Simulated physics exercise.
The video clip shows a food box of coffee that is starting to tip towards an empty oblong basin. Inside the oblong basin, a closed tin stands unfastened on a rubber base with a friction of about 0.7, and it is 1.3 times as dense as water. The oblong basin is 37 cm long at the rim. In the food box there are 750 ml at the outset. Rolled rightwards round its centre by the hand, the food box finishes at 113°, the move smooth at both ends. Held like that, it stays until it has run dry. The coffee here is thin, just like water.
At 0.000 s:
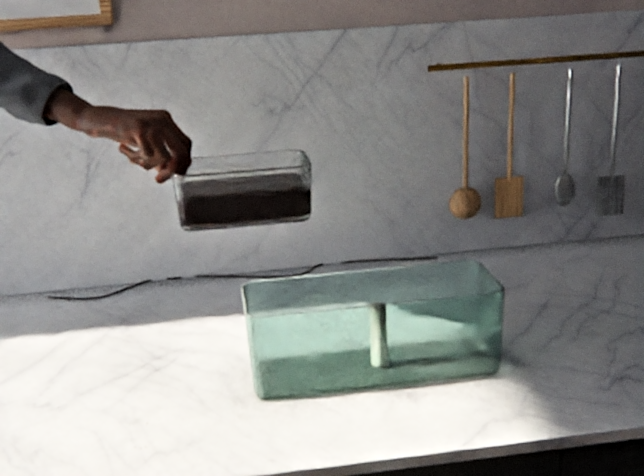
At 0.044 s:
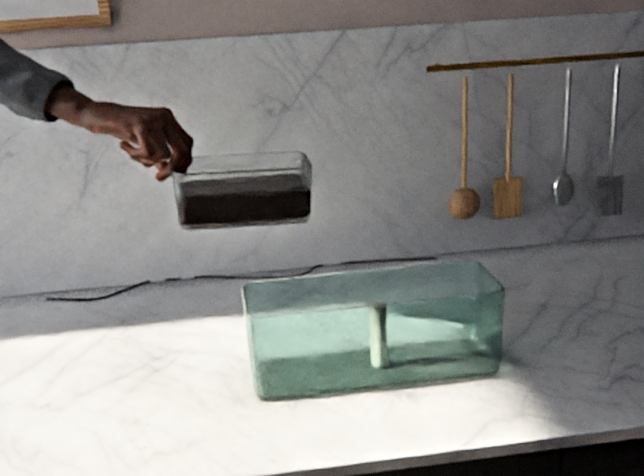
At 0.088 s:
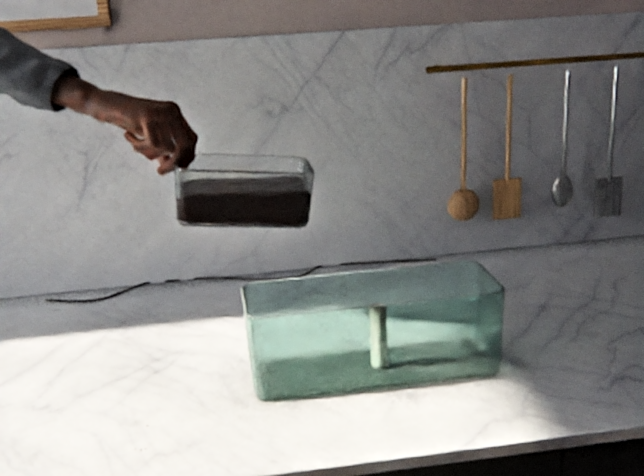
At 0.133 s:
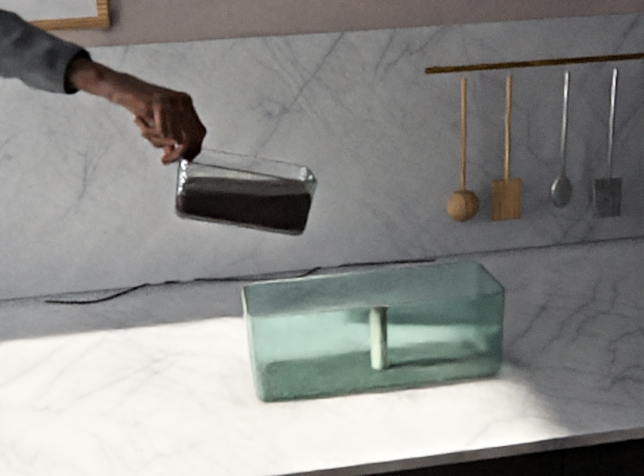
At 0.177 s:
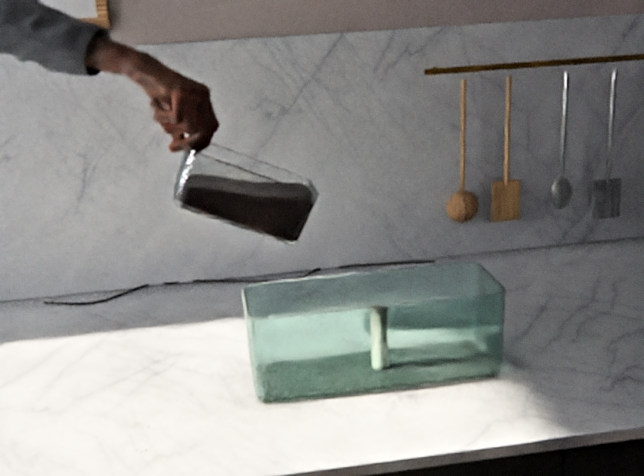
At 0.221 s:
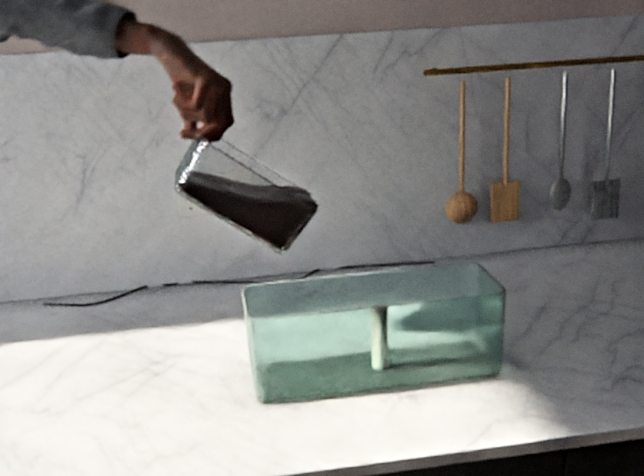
A hand held a clear box of dark coffee above a greenish glass basin on a marble counter, keeping it almost level at first, then smoothly tilted it rightwards until it slanted steeply.
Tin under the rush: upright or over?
Watch, it's going to go down.
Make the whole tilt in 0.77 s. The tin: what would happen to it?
In that case the tin overturns.
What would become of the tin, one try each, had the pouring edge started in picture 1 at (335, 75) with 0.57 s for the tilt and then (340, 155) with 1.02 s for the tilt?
Try 1: Still standing; try 2: Still standing.
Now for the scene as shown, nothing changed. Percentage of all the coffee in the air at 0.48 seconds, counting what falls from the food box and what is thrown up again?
Estimate: About 48 % of all of it.
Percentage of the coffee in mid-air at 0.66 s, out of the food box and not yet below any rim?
Close to 4 per cent.
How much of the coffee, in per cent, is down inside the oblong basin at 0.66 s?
Near 90 in a hundred.
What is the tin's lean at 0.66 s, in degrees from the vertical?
I'd say it's tipped close to 15 degrees.
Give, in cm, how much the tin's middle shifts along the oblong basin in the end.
All told, the tin's centre has moved close to 7.5 cm.
After 0.48 s the tilt is 106° and 10 per cent is still to pour; the tin stands where it began.
After 0.66 s the tilt is 113° and 2 per cent is still to pour; the tin leans 15°.
After 0.86 s the tilt is 113° and 0 per cent is still to pour; the tin leans 59°.
After 1.07 s the tilt is 113° and 0 per cent is still to pour; the tin lies on its side.
In the end the tin lies on its side.
